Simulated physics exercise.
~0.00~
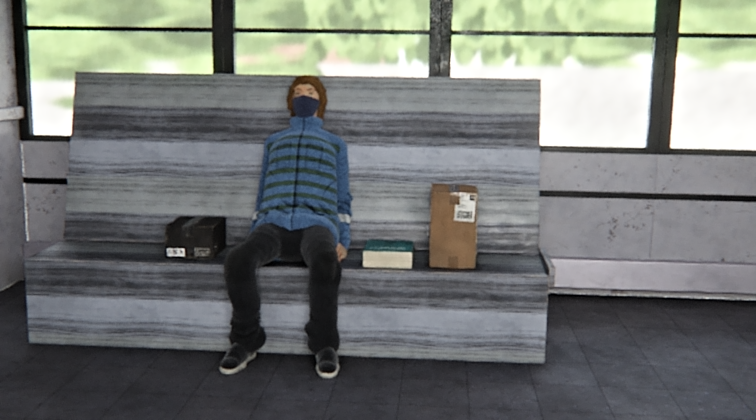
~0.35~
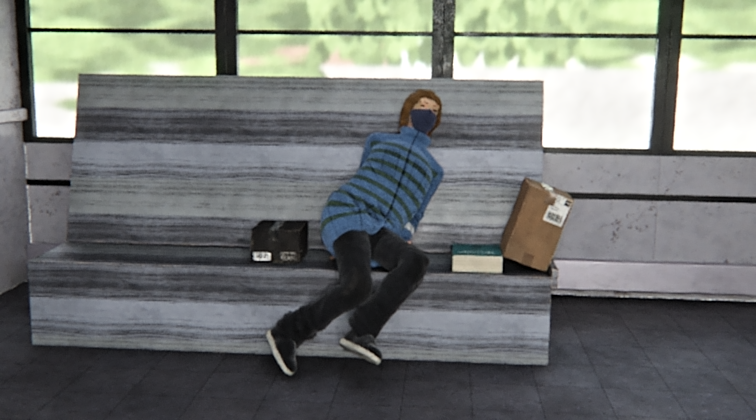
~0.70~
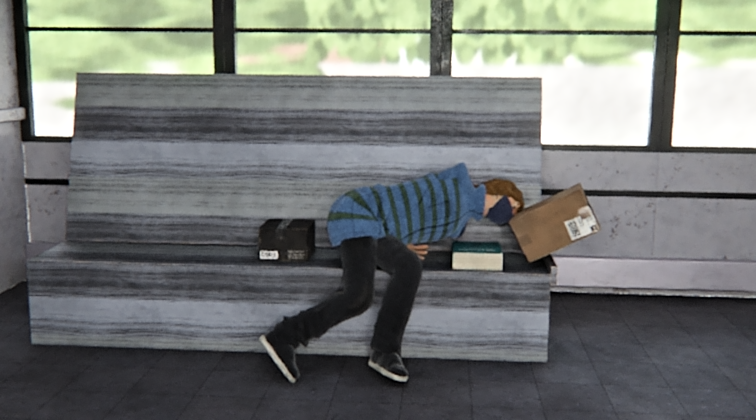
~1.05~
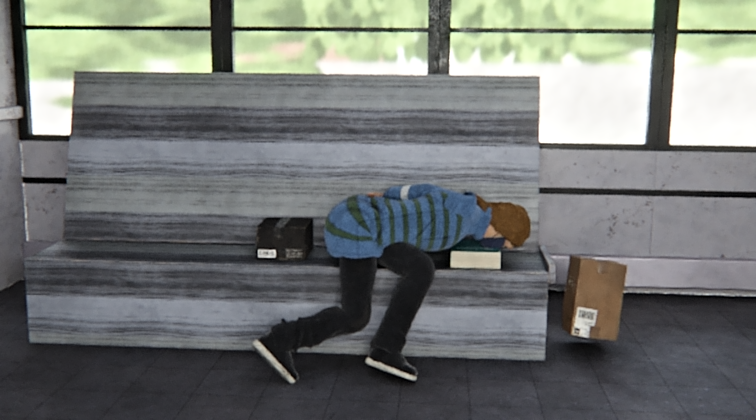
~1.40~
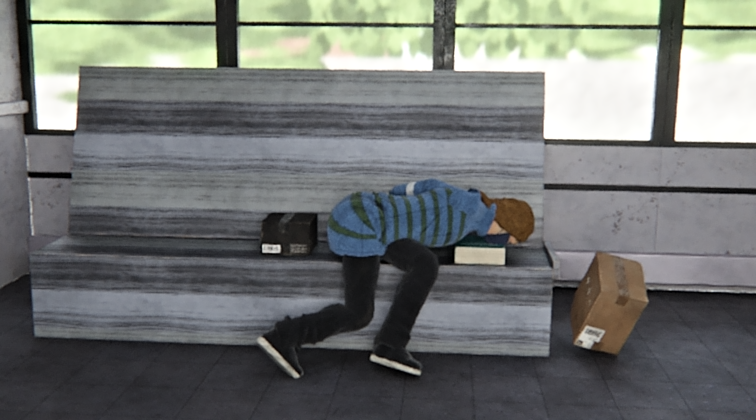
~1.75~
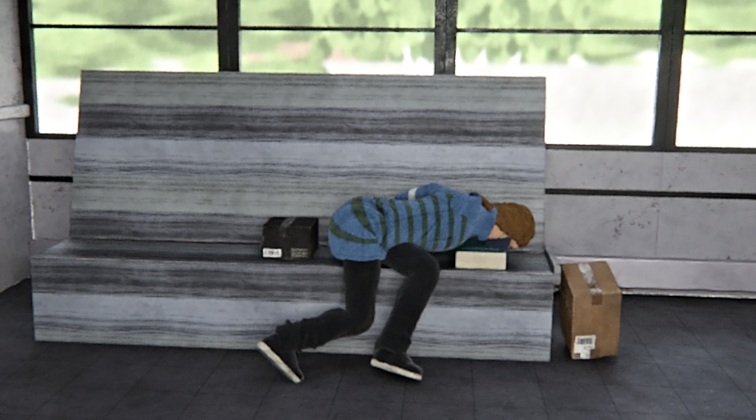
A masked sleeper slumps right along the bench as a brown box tumbles to the floor.
